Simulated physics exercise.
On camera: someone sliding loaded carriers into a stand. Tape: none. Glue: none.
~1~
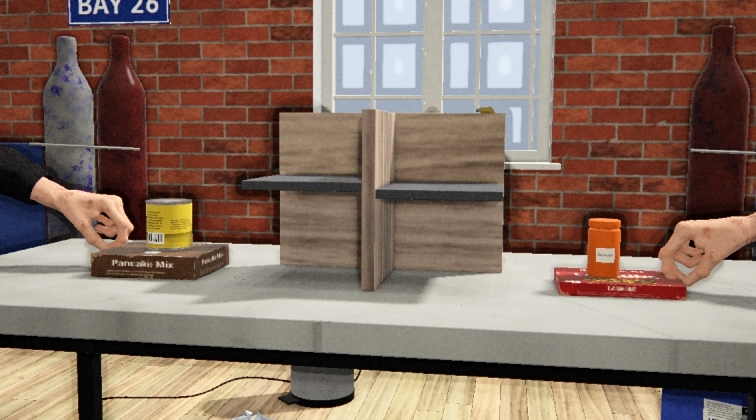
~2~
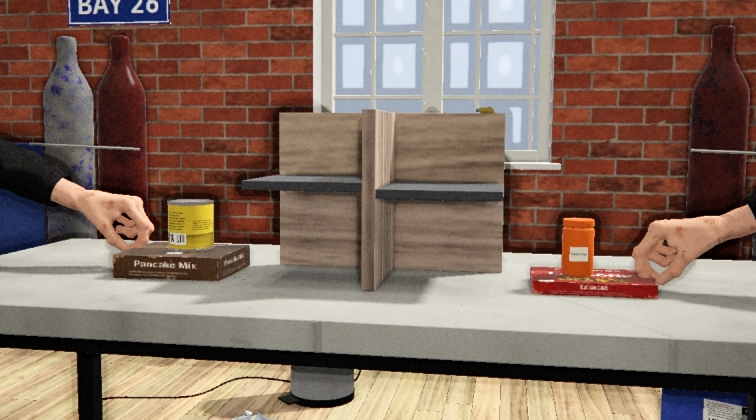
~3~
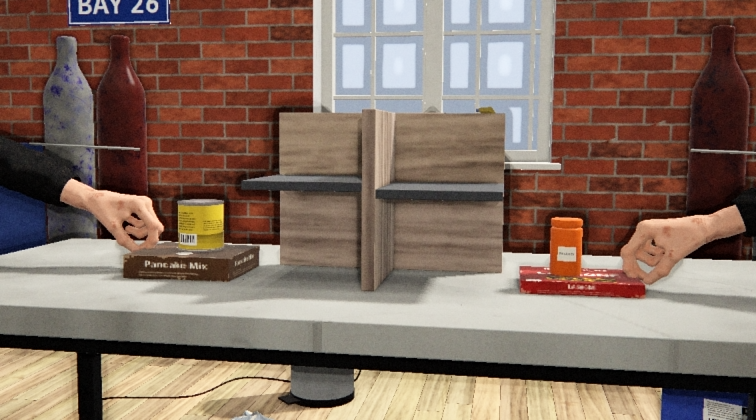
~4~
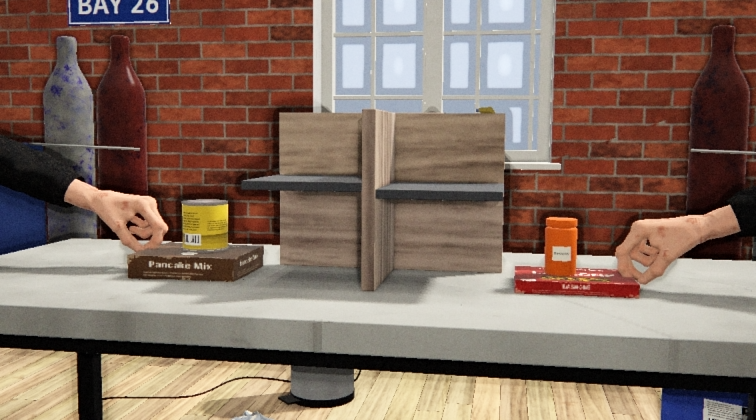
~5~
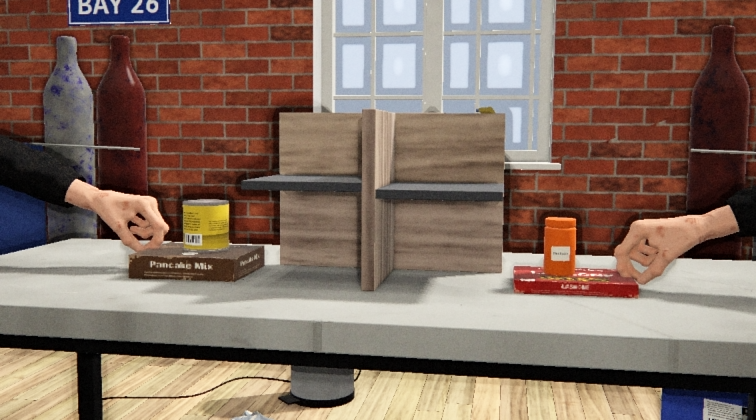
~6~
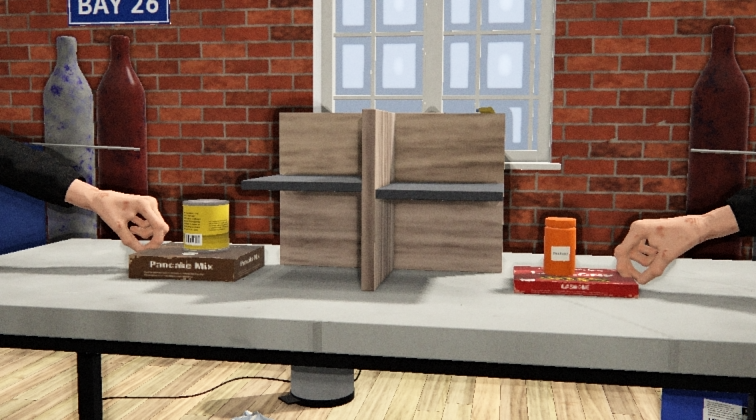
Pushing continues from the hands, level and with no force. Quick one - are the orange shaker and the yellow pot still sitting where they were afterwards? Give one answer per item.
The orange shaker? Yes, still in its spot. The yellow pot? Yes, still in its spot.
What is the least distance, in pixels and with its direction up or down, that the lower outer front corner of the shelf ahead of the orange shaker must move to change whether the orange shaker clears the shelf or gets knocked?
24 pixels down, roughly.
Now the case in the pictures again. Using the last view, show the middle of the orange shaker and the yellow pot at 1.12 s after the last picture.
The orange shaker at (509, 245), the yellow pot at (253, 227).
Then, 1.12 s later than the last frame, orange shaker riding along near (509, 245); yellow pot riding along near (253, 227).
When it is over, the orange shaker clears the shelf, near (435, 243); the yellow pot clears the shelf, near (320, 229).
